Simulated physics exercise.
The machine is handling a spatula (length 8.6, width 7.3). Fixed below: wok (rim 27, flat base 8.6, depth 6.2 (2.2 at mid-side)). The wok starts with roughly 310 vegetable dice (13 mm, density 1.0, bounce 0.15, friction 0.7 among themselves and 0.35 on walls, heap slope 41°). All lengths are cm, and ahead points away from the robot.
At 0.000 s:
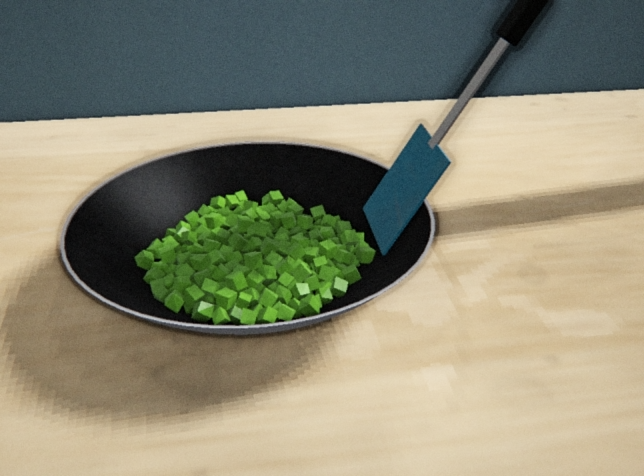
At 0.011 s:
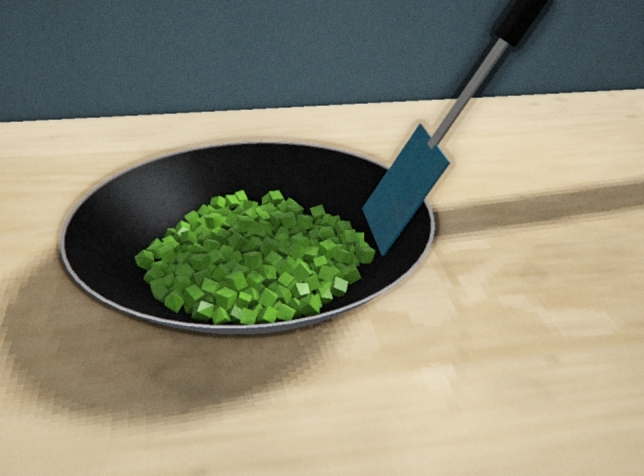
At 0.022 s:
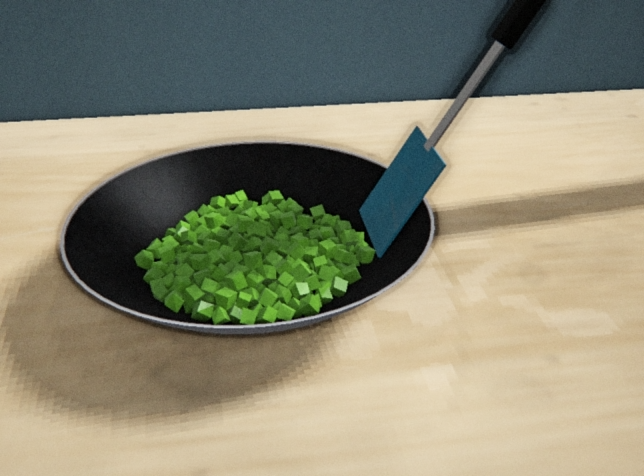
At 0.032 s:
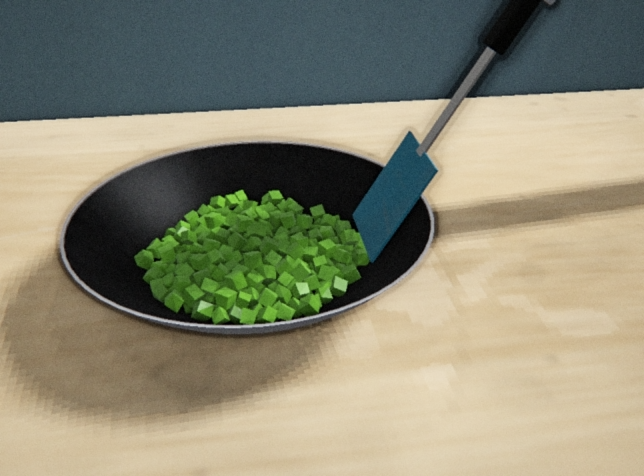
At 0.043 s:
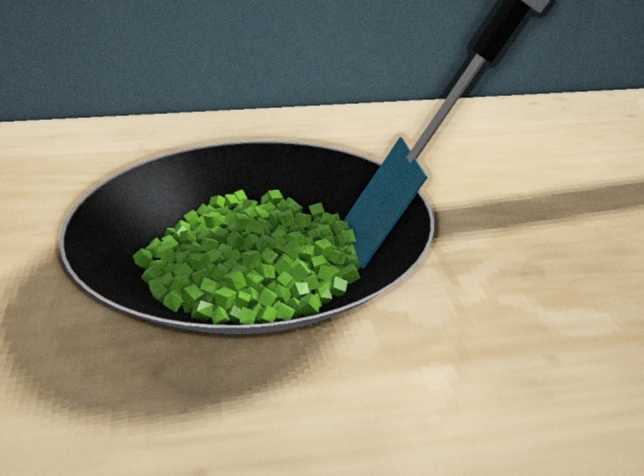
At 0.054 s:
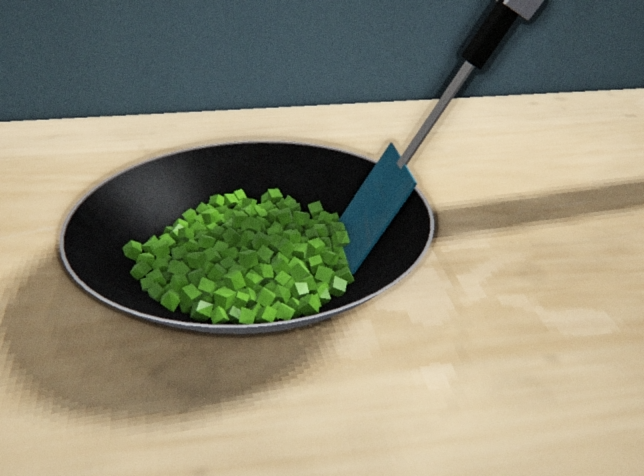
In the video, a blue spatula with a black handle sits at the right side of a black wok of green cubes, then slides slowly down and left against the pile, nudging the cubes slightly leftward.
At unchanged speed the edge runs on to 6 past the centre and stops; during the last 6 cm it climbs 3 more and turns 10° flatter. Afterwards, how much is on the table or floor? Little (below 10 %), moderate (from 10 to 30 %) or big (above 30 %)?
Share on the table or floor: Moderate (from 10 to 30 %).
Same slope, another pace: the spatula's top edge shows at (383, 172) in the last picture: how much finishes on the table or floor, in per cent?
Some 45 per cent.
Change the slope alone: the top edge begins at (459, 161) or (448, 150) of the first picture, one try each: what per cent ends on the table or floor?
Some 25 and 25 per cent.
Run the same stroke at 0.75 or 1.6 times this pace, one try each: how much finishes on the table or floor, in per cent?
About 15 and 40 per cent.
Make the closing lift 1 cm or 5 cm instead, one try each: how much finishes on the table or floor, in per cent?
Some 30 and 20 per cent.
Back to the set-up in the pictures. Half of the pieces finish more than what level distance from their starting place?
Roughly 9 cm.
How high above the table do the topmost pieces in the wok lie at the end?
About 7.5 cm.
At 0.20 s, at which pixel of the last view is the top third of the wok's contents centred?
Around (121, 234).
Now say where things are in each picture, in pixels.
The first frame shows the spatula top edge at (435, 141), sloping 59°; upper third of the load around (253, 246), from x 145 to 365, top at y 200; 310 in the wok.
The second frame shows the spatula top edge at (434, 142), sloping 59°; upper third of the load around (253, 246), from x 145 to 365, top at y 200.
The third frame shows the spatula top edge at (431, 144), sloping 59°; upper third of the load around (253, 246), from x 145 to 365, top at y 200.
The fourth frame shows the spatula top edge at (423, 149), sloping 59°; upper third of the load around (253, 246), from x 145 to 360, top at y 200.
The fifth frame shows the spatula top edge at (413, 155), sloping 59°; upper third of the load around (249, 243), from x 145 to 350, top at y 200.
The sixth frame shows the spatula top edge at (403, 161), sloping 59°; upper third of the load around (246, 243), from x 135 to 345, top at y 195; 310 in the wok.
After 0.12 s, sloping 59°, highest piece 7 above the table; 310 in the wok.
After 0.20 s, sloping 55°, highest piece 8 above the table; 301 in the wok, 9 on the blade or in flight.
After 0.43 s, sloping 49°, highest piece 8 above the table; 244 in the wok, 64 on the table or floor, 2 on the blade or in flight.
After 1.48 s, sloping 49°, highest piece 8 above the table; 243 in the wok, 67 on the table or floor.
In the end, 243 in the wok, 67 on the table or floor. That is 22 % on the table or floor.
